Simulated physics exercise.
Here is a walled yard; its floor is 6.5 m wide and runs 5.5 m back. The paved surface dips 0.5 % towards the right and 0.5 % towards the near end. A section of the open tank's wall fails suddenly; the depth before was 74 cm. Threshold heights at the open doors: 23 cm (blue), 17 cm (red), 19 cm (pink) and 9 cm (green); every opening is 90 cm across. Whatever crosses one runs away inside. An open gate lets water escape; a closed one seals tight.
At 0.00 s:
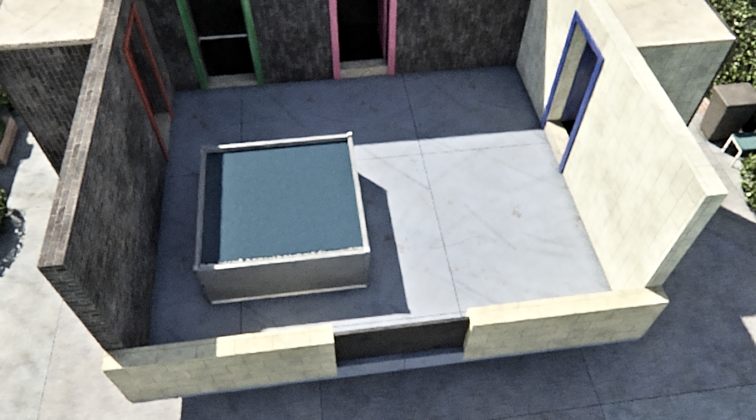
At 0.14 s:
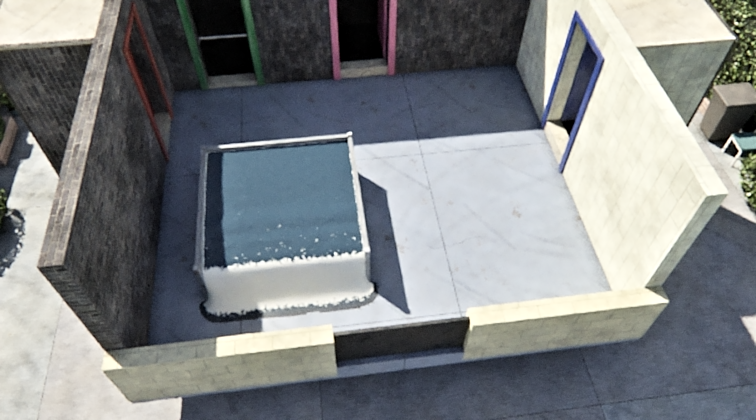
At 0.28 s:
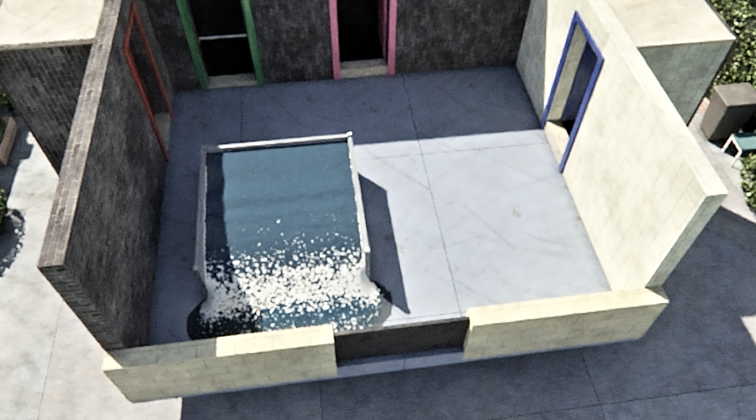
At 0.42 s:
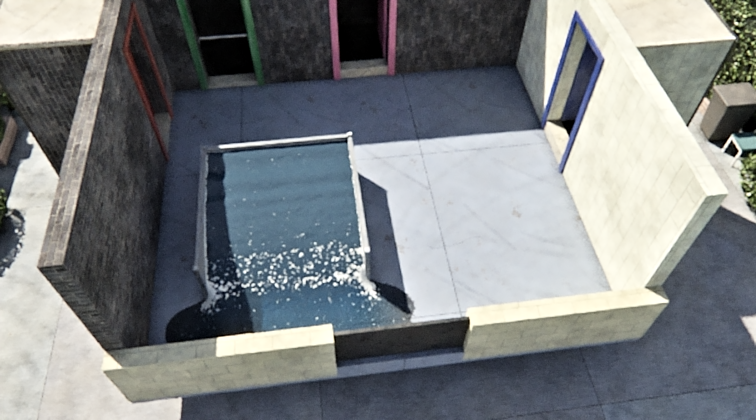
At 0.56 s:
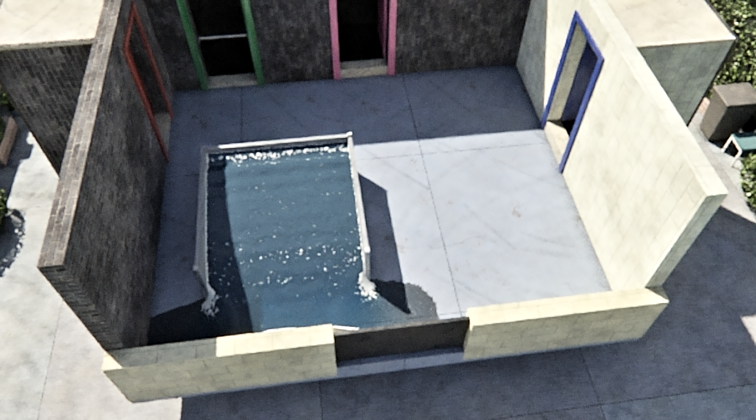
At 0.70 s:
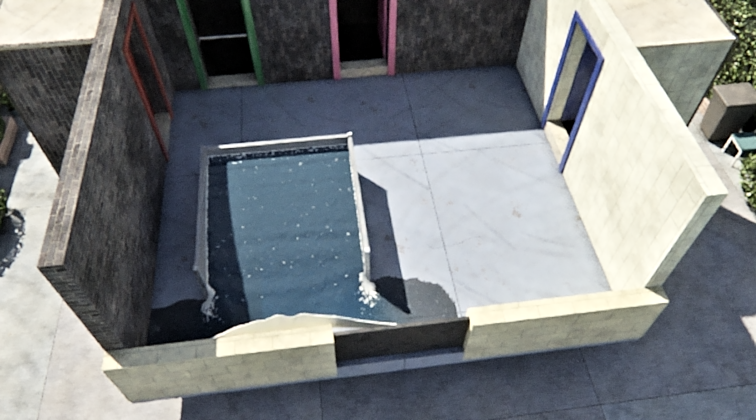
A square tank of dark blue water stands on the left side of a grey paved yard, seen from high above by a still camera. Dark walls with green, pink and red-framed openings stand behind and at left, with a blue-framed one in the pale right wall. The tank's near side gives way, and water pours out in white froth, spreading across the floor to the low front wall.
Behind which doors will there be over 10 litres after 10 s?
Within that time: At the blue door it keeps below the limit; at the red door it does not reach the limit; at the pink door it stays under the limit; at the green door it goes over the limit.
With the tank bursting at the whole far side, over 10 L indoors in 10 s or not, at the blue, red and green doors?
Then: Blue not over, red over, green past it.
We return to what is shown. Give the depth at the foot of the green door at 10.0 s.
About 9.5 cm.
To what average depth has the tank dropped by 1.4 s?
Some 37 cm.
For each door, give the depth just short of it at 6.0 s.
In cm: Blue 8, red 6, pink 15, green 12.
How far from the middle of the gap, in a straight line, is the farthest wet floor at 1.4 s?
Roughly 4.2 m.
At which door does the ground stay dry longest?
It is the pink one.
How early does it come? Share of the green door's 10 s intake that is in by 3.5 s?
Some 35 per cent by then.
After 1.4 s water covers 20 % of the floor and is deepest (66 cm) near (160, 371); blue door not reached, red door not reached, pink door not reached, green door not reached.
After 2.2 s water covers 40 % of the floor and is deepest (50 cm) near (146, 373); blue door not reached, red door not reached, pink door not reached, green door not reached.
After 3.5 s water covers 60 % of the floor and is deepest (41 cm) near (174, 99); blue door 12 cm at the sill, 0 L in, red door 14 cm at the sill, 0 L in, pink door not reached, green door 19 cm at the sill, 31 L in.
After 6.0 s water covers 90 % of the floor and is deepest (22 cm) near (146, 373); blue door 8 cm at the sill, 0 L in, red door 6 cm at the sill, 0 L in, pink door 15 cm at the sill, 0 L in, green door 12 cm at the sill, 88 L in.
After 10.0 s water covers 95 % of the floor and is deepest (22 cm) near (614, 317); blue door 10 cm at the sill, 0 L in, red door 4 cm at the sill, 0 L in, pink door 10 cm at the sill, 0 L in, green door 10 cm at the sill, 94 L in.
